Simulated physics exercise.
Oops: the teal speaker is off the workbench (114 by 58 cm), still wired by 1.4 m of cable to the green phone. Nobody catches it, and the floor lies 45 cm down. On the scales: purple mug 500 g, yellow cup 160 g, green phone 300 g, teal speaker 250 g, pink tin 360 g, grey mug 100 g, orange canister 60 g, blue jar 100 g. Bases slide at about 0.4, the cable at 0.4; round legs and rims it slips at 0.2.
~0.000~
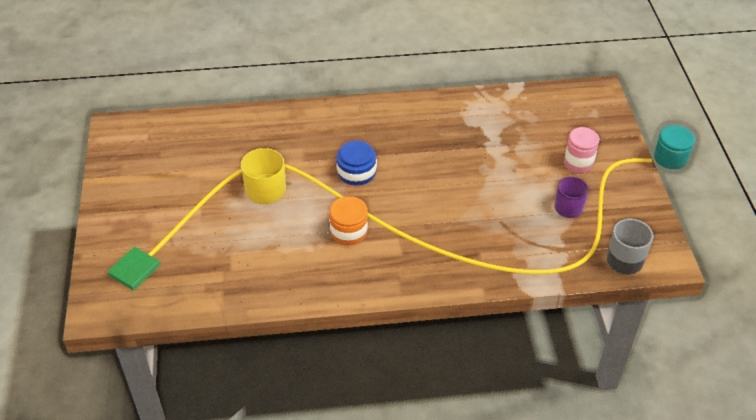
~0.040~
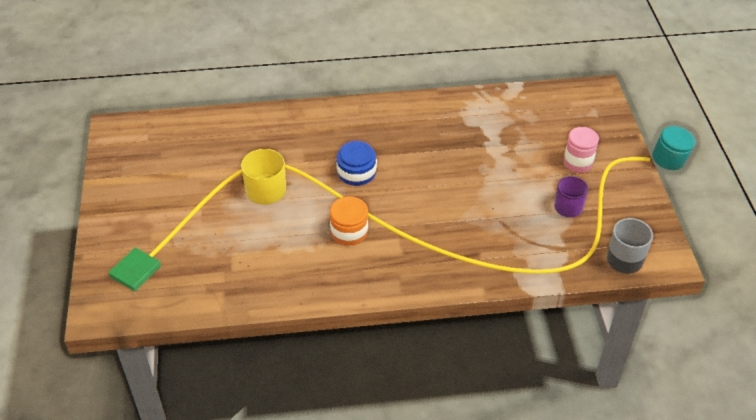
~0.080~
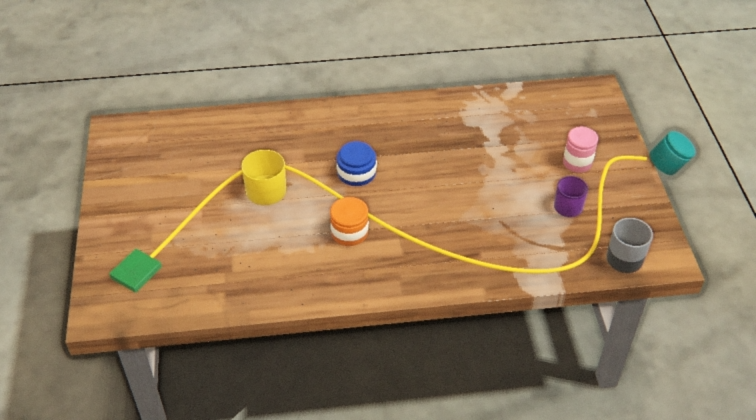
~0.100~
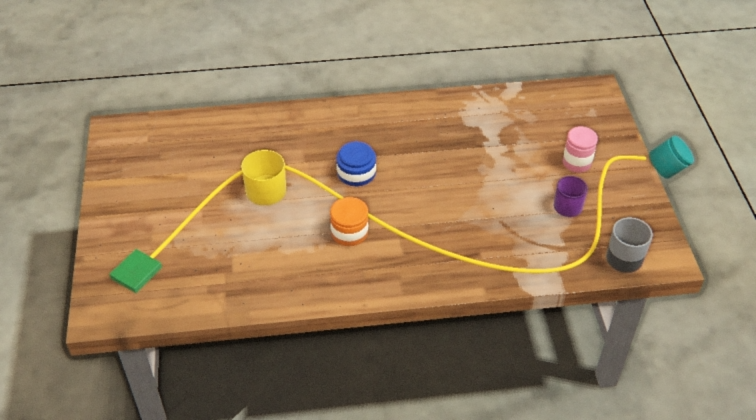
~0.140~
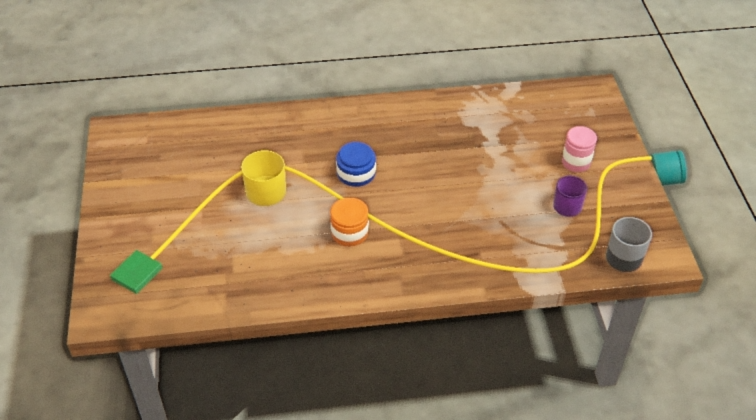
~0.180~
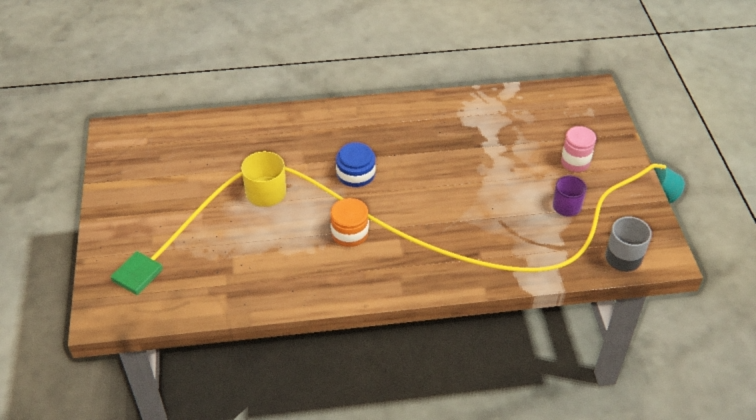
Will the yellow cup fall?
The yellow cup keeps to the top.
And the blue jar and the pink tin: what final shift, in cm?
Blue jar 2 cm, pink tin 0 cm.
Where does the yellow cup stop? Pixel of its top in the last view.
Around (292, 233).
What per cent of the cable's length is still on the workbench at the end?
Some 75 per cent of it.
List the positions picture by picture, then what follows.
In the first frame, shows, yellow cup (263, 163); cable runs through (604, 179) (561, 270) (418, 242) (308, 177) (198, 207).
In the second frame, shows, teal speaker (677, 137); cable runs through (603, 179) (419, 242) (199, 207).
In the third frame, shows, teal speaker (673, 153); cable runs through (603, 178) (419, 242) (199, 208).
In the fourth frame, shows, teal speaker (672, 157); cable runs through (603, 178) (419, 242) (199, 208).
In the fifth frame, shows, teal speaker (668, 169); cable runs through (602, 178) (419, 242) (199, 209).
In the sixth frame, shows, yellow cup (263, 167); cable runs through (625, 183) (560, 266) (419, 243) (308, 179) (199, 210).
By 0.4 s, the cable's tail end at (161, 255); yellow cup 11 cm off its start, teal speaker over the edge, green phone 2 cm off its start.
By 0.7 s, the cable's tail end at (161, 255); yellow cup 18 cm off its start, teal speaker over the edge, green phone 2 cm off its start.
By 0.9 s, the cable's tail end at (161, 255); yellow cup 18 cm off its start at (292, 233), teal speaker over the edge, green phone 2 cm off its start at (144, 264).
By 1.2 s, the cable's tail end at (161, 255); yellow cup 18 cm off its start, teal speaker over the edge, green phone 2 cm off its start.
By 2.4 s, the cable's tail end at (161, 255); yellow cup 18 cm off its start at (292, 233), teal speaker over the edge, green phone 2 cm off its start at (144, 264), blue jar 1 cm off its start at (357, 149).
